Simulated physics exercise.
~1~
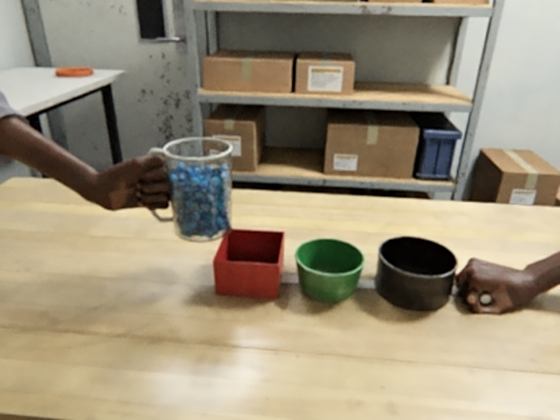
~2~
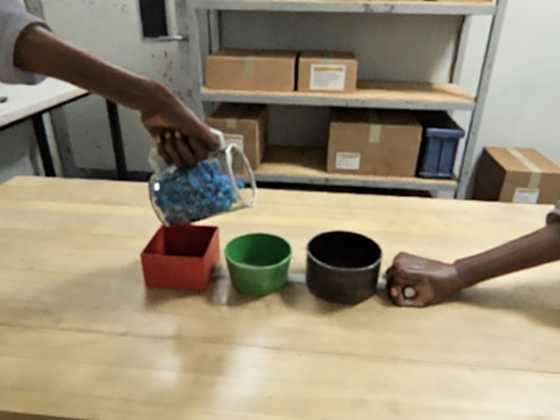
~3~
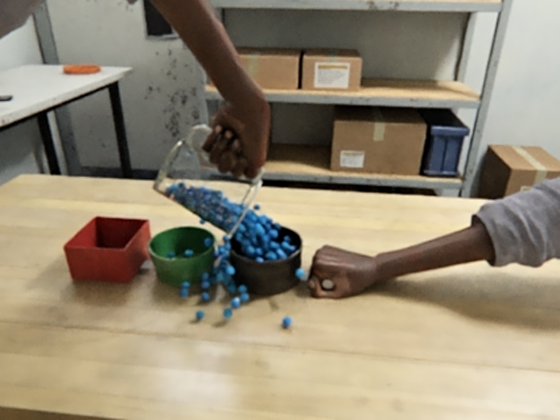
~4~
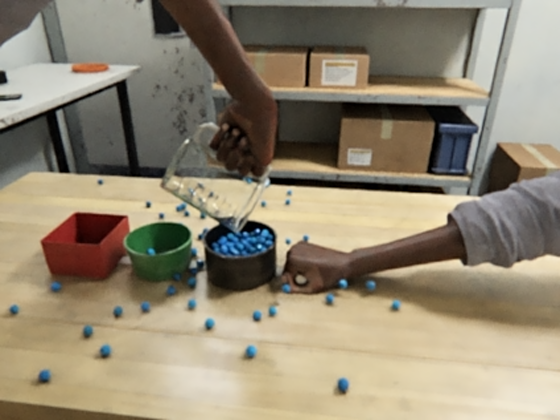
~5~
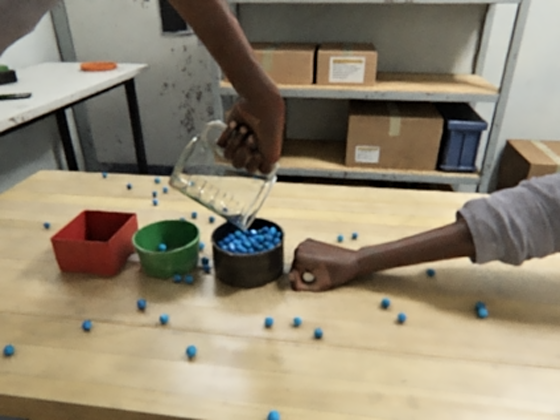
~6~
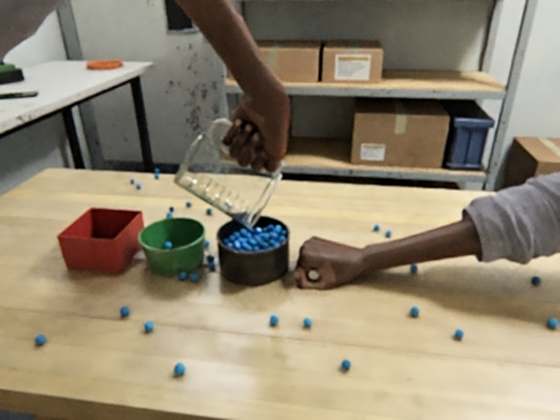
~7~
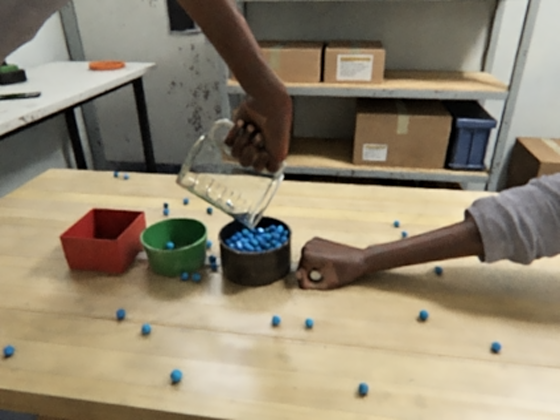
A hand tipped a clear jug of blue balls over a row of containers as another hand drew the row left, and the balls poured mostly into the black pot, while many others scattered across the table and the red tin stayed empty.
